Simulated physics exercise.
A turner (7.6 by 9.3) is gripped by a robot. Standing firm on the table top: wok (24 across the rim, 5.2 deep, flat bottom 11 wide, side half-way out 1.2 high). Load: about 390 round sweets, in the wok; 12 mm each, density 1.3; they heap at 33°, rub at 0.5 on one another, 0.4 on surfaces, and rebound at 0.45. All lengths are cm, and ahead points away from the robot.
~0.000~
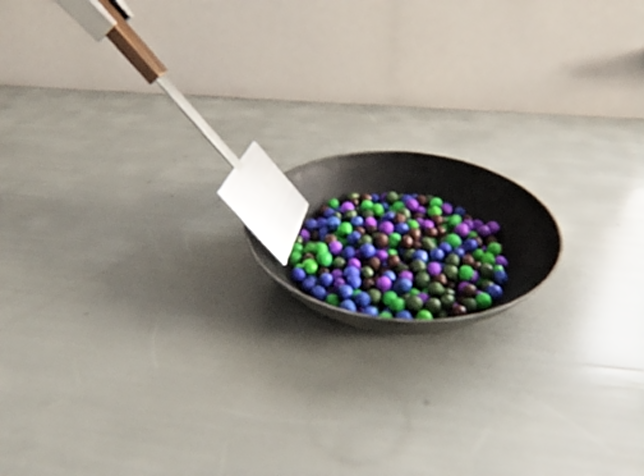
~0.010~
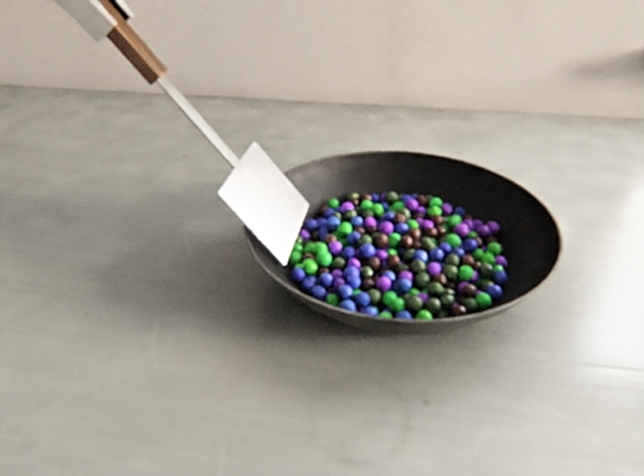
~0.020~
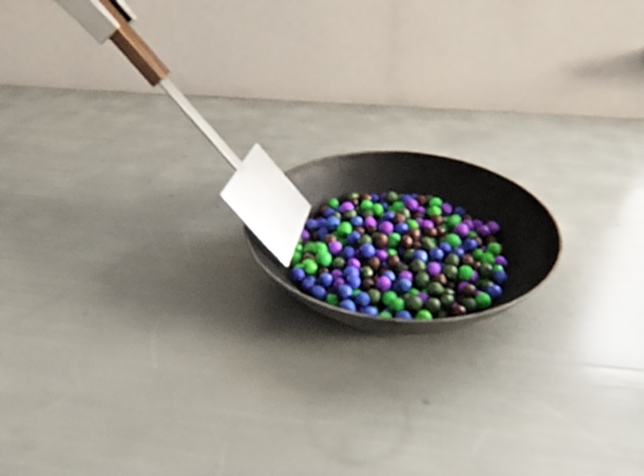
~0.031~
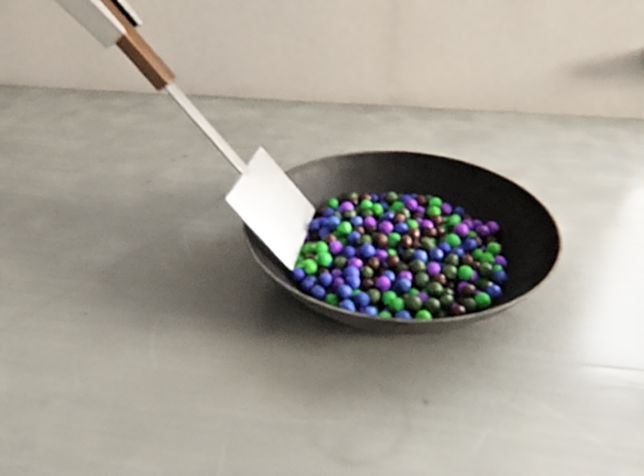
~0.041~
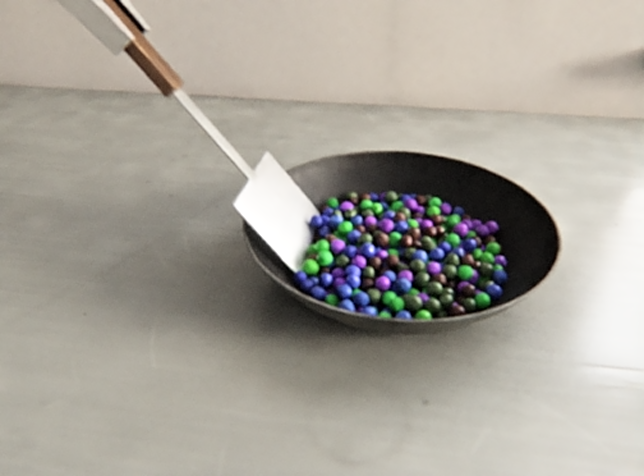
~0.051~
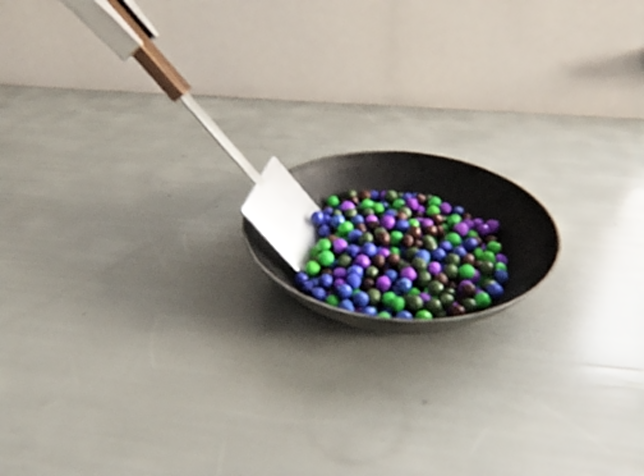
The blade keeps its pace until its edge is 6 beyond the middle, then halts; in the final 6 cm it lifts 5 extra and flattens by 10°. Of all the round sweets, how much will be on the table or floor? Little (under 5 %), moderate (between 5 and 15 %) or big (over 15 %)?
On the table or floor the share is moderate, between 5 and 15 %.
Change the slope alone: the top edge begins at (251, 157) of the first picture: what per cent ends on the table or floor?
Some 10 per cent.
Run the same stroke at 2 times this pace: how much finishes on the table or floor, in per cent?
About 25 per cent.
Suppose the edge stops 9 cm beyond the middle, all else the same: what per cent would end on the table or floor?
Then about 40 per cent.
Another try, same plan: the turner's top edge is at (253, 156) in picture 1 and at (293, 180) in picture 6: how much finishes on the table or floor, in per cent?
About 25 per cent.
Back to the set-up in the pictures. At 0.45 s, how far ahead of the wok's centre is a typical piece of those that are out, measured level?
Roughly 16 cm.
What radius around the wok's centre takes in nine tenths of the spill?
About 30 cm.
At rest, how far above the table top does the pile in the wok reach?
Some 6.5 cm.
By 0.13 s, sloping 52°, highest piece 5 above the table; 389 in the wok.
By 0.21 s, sloping 48°, highest piece 6 above the table; 389 in the wok.
By 0.45 s, sloping 42°, highest piece 7 above the table; 361 in the wok, 19 on the table or floor, 9 on the blade or in flight.
By 1.50 s, sloping 42°, highest piece 6 above the table; 360 in the wok, 29 on the table or floor.
Final count, 360 in the wok, 29 on the table or floor. That is 7 % on the table or floor.
